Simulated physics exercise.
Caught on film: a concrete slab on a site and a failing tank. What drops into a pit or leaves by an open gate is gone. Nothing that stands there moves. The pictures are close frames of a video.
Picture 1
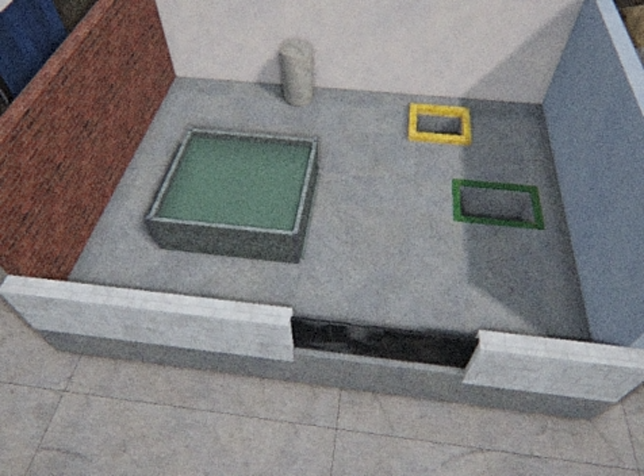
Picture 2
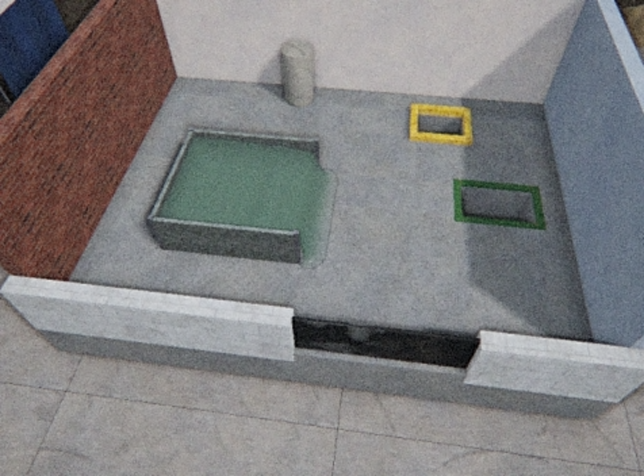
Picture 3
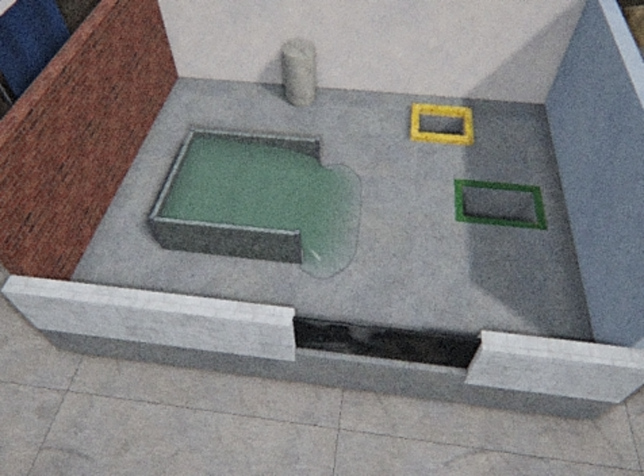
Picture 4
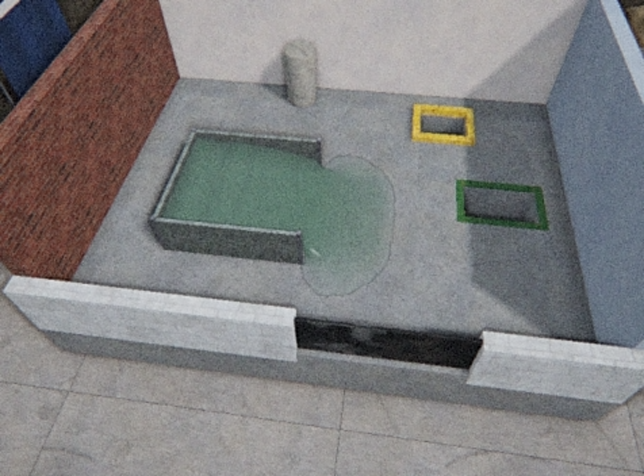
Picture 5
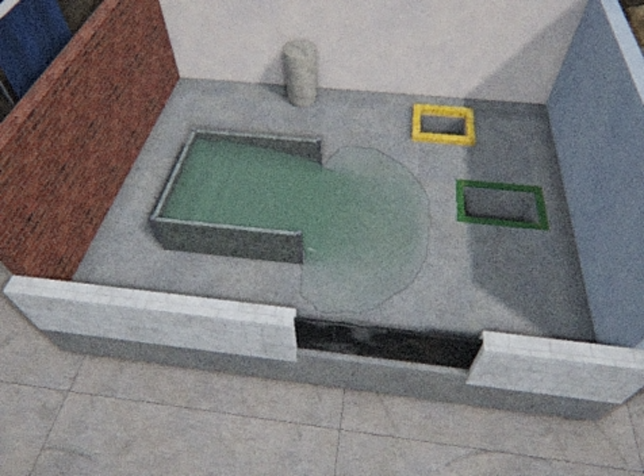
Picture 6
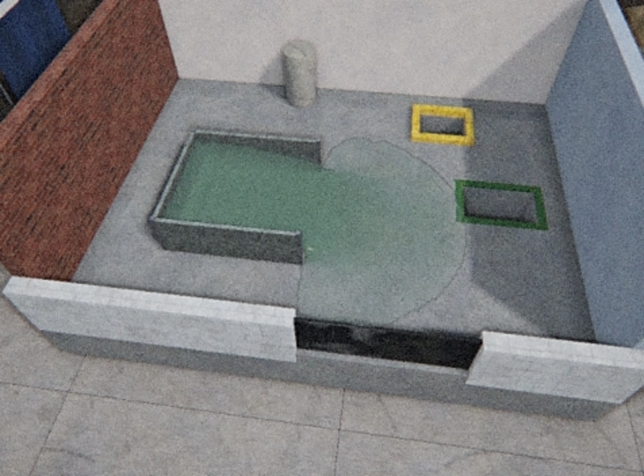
Green water pours from the tank's open right side and spreads across the concrete slab.
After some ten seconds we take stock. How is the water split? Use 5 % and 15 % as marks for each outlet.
One by one: The gate takes under 5 %; the green pit takes over 15 %; the yellow pit takes under 5 %.
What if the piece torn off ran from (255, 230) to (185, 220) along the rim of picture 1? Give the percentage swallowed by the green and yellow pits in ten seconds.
In per cent: Green 15, yellow 0.
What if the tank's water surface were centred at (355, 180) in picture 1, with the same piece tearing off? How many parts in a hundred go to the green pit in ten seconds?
In per cent: Green 55.
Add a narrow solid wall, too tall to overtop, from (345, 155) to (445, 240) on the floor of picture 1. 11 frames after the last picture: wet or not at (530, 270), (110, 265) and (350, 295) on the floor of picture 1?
One after the other: Awash, no water, covered.
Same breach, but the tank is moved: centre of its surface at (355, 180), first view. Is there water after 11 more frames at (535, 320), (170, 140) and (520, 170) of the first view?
In turn: Covered, no water, flooded.
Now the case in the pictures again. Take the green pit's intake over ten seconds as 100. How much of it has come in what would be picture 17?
Some 20 per cent.
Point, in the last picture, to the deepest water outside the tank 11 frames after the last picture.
Close to (600, 374).
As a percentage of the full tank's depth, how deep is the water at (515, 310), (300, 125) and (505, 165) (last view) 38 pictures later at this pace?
Roughly 12, 4 and 12 per cent, in turn.
A moment on, water covers 40 % of the floor; the gate 0 %, the green pit 3 %, the yellow pit 0 %.
Next, water covers 45 % of the floor; the gate 0 %, the green pit 9 %, the yellow pit 0 %.
Then, water covers 50 % of the floor; the gate 0 %, the green pit 16 %, the yellow pit 0 %.
Later, water covers 65 % of the floor; the gate 0 %, the green pit 34 %, the yellow pit 0 %.
In the end, water covers 85 % of the floor; the gate 0 %, the green pit 47 %, the yellow pit 0 %.
